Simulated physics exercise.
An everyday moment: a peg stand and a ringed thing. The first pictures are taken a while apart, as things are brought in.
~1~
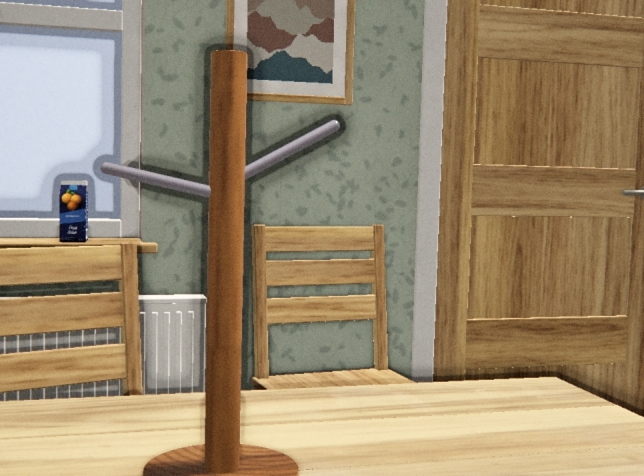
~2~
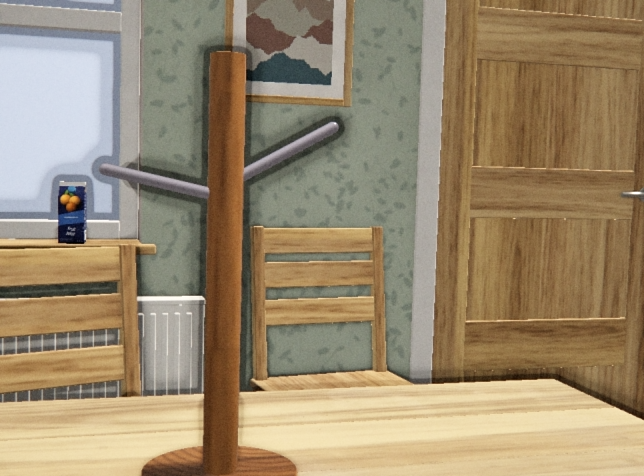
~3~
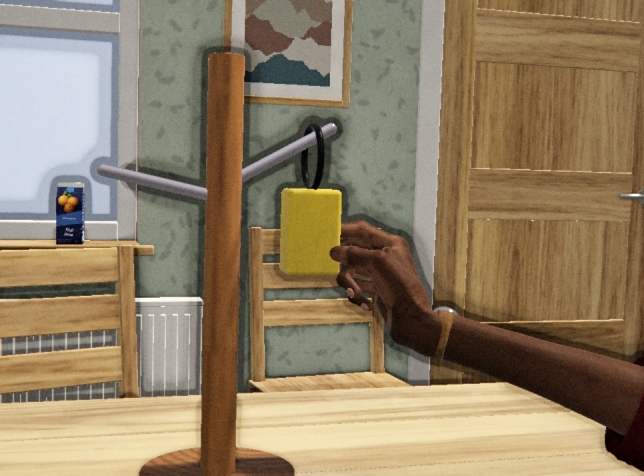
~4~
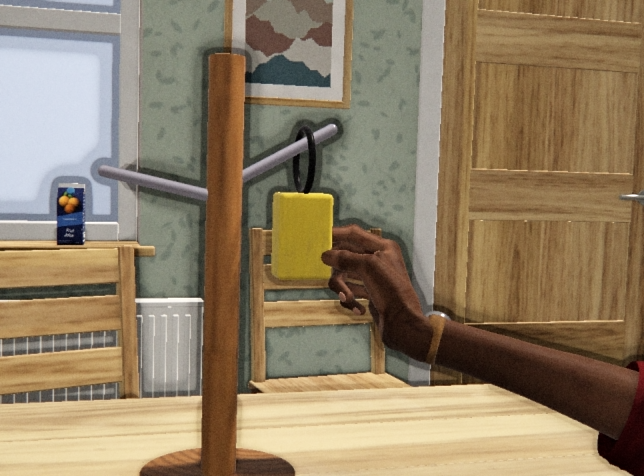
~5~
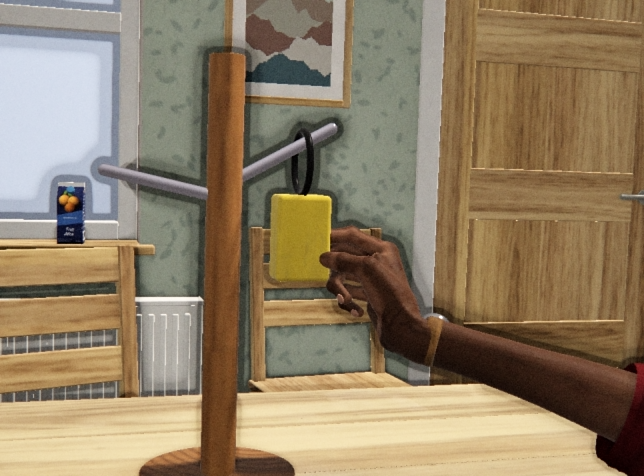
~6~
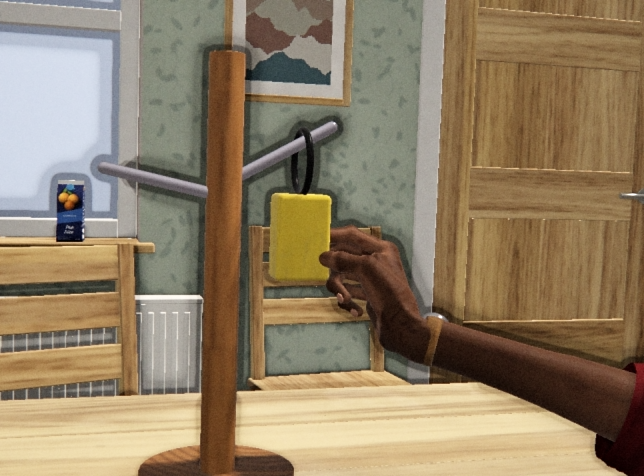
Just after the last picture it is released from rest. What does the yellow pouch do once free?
In the end the yellow pouch stays on its peg.
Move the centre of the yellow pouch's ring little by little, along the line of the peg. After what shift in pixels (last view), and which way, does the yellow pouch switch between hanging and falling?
A shift of 36 pixels, going right.
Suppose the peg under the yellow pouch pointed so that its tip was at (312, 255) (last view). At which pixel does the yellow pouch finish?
It ends around (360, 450).
Then, 0.10 s on from there, yellow pouch turned 6° from its first pose near (296, 210).
Then, 0.22 s on from there, yellow pouch turned 8° from its first pose near (278, 220).
In the end, the yellow pouch hangs there, near (269, 227).
